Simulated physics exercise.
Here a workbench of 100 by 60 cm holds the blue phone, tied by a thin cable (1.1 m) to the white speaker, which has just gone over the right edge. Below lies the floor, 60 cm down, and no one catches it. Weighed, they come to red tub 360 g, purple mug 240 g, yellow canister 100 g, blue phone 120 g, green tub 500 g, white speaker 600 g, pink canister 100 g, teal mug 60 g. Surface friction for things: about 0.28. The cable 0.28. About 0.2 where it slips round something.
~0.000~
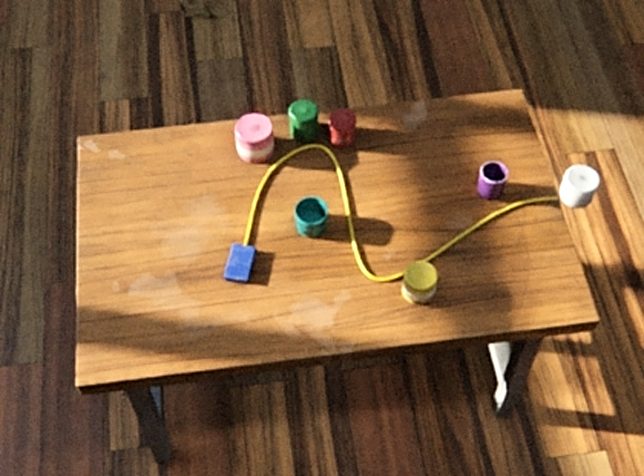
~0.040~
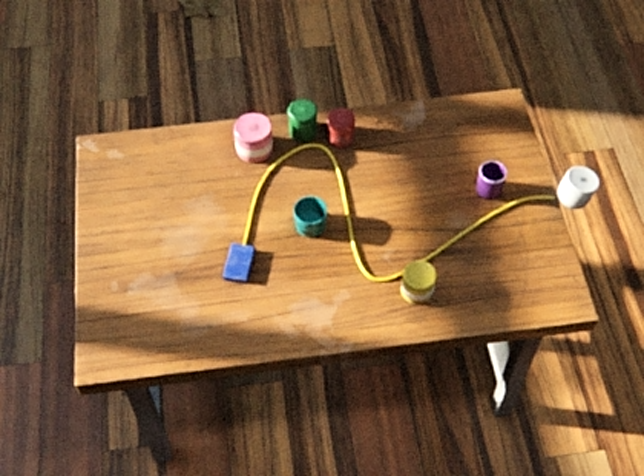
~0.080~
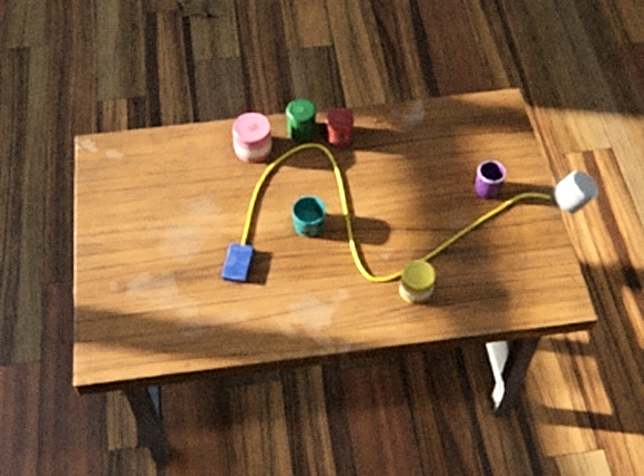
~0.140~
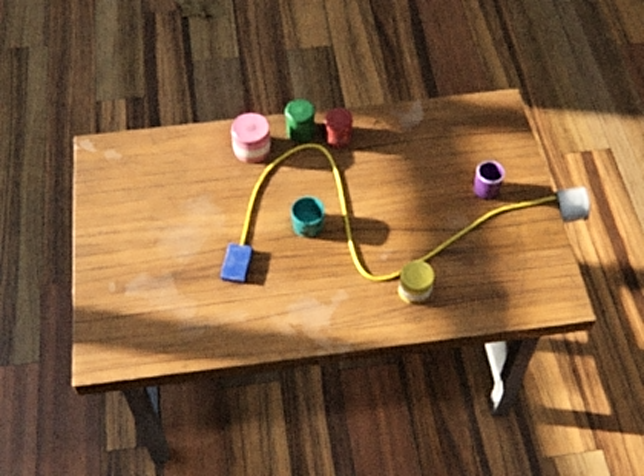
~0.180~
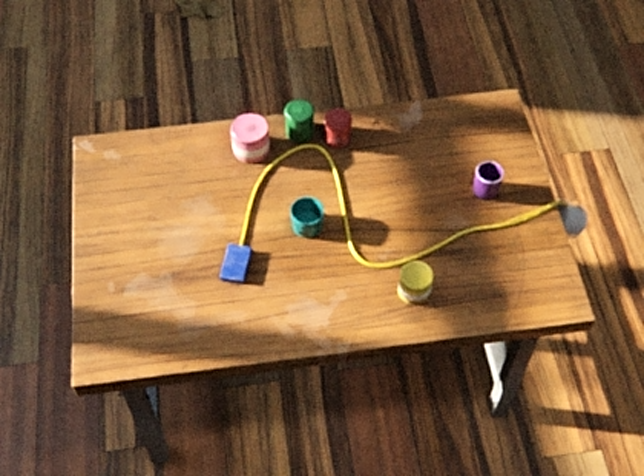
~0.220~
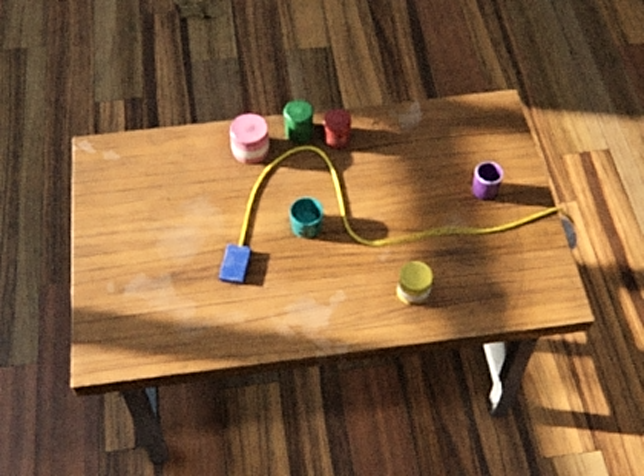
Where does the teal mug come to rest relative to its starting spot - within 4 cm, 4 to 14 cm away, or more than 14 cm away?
Looks like it will be displaced a lot.
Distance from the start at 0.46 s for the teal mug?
By then the teal mug has moved close to 10 cm.
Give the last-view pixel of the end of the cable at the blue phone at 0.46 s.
Around (286, 258).
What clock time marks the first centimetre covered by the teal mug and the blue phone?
For the teal mug it's 0.38 s, while the blue phone gets there at 0.40 s.
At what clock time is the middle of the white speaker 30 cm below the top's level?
That comes at 0.30 seconds.
By 0.5 s, the cable's tail end at (286, 258); teal mug 10 cm off its start, blue phone 7 cm off its start, white speaker over the edge.
By 0.7 s, the cable's tail end at (324, 231); teal mug 28 cm off its start, blue phone 24 cm off its start, white speaker over the edge.
By 1.0 s, the cable's tail end at (333, 228); teal mug 32 cm off its start at (386, 346), blue phone 25 cm off its start at (346, 211), white speaker over the edge.
By 1.2 s, the cable's tail end at (333, 228); teal mug over the edge, blue phone 25 cm off its start, white speaker over the edge.
By 2.4 s, the cable's tail end at (333, 228); teal mug over the edge, blue phone 25 cm off its start at (346, 211), white speaker over the edge.
